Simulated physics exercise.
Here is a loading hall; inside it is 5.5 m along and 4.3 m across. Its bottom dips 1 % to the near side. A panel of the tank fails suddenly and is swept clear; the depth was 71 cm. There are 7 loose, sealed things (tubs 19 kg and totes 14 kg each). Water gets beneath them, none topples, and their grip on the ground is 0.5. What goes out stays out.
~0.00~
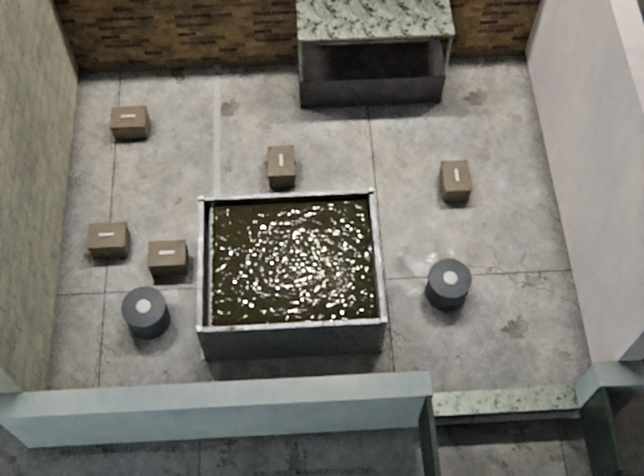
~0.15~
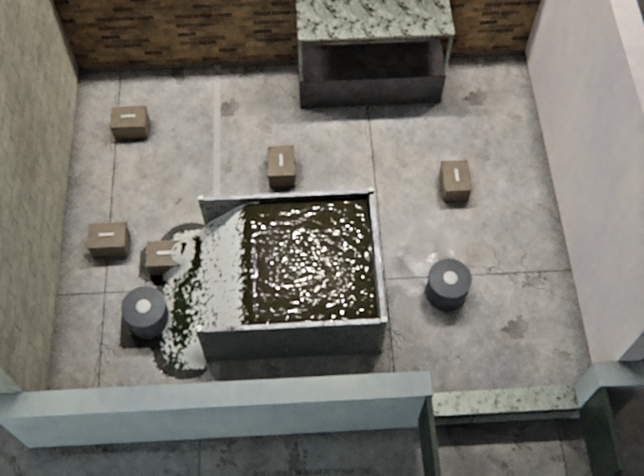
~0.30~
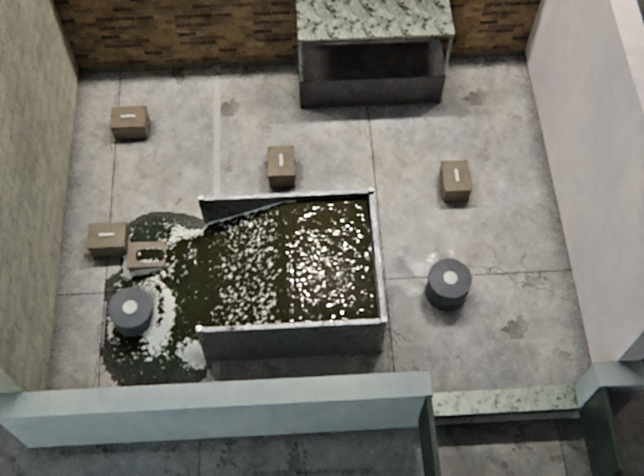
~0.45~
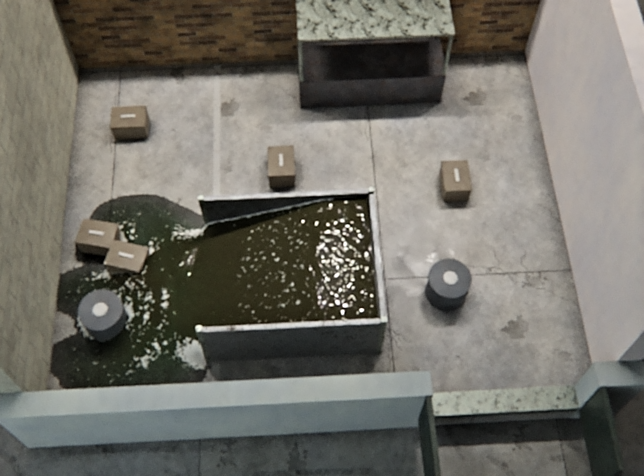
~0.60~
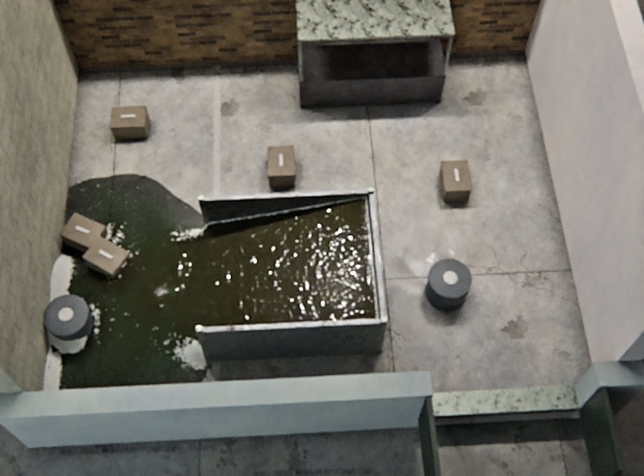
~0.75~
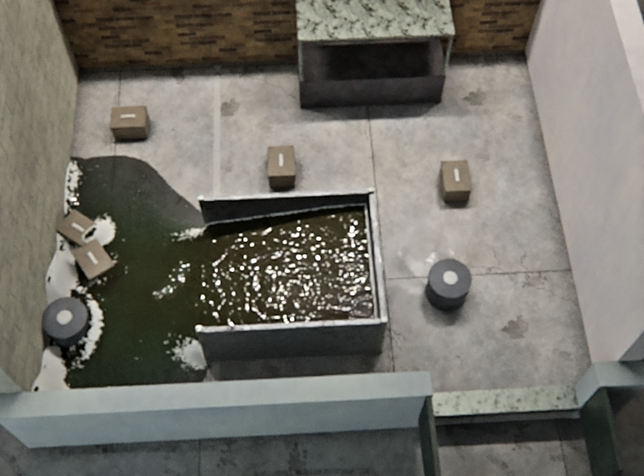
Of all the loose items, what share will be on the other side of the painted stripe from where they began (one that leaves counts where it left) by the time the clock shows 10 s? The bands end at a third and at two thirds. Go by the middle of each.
That comes to one to two thirds.
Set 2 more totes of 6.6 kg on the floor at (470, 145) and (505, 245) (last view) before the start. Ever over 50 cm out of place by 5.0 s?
In that order: Under, less.
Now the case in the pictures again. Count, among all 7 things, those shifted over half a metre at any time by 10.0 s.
That makes 5.
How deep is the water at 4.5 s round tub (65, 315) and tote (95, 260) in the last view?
Roughly 4 and 6 cm.
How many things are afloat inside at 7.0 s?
I count 1.
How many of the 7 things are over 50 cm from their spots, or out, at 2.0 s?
4 of them.
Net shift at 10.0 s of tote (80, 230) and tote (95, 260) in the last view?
In turn: 350 cm, 300 cm.
After 2.0 s 0 of 7 are over the mark; 1 afloat.
After 4.5 s 4 of 7 are over the mark; 2 afloat.
After 7.0 s 4 of 7 are over the mark; 1 afloat.
After 10.0 s 4 of 7 are over the mark; 0 afloat.
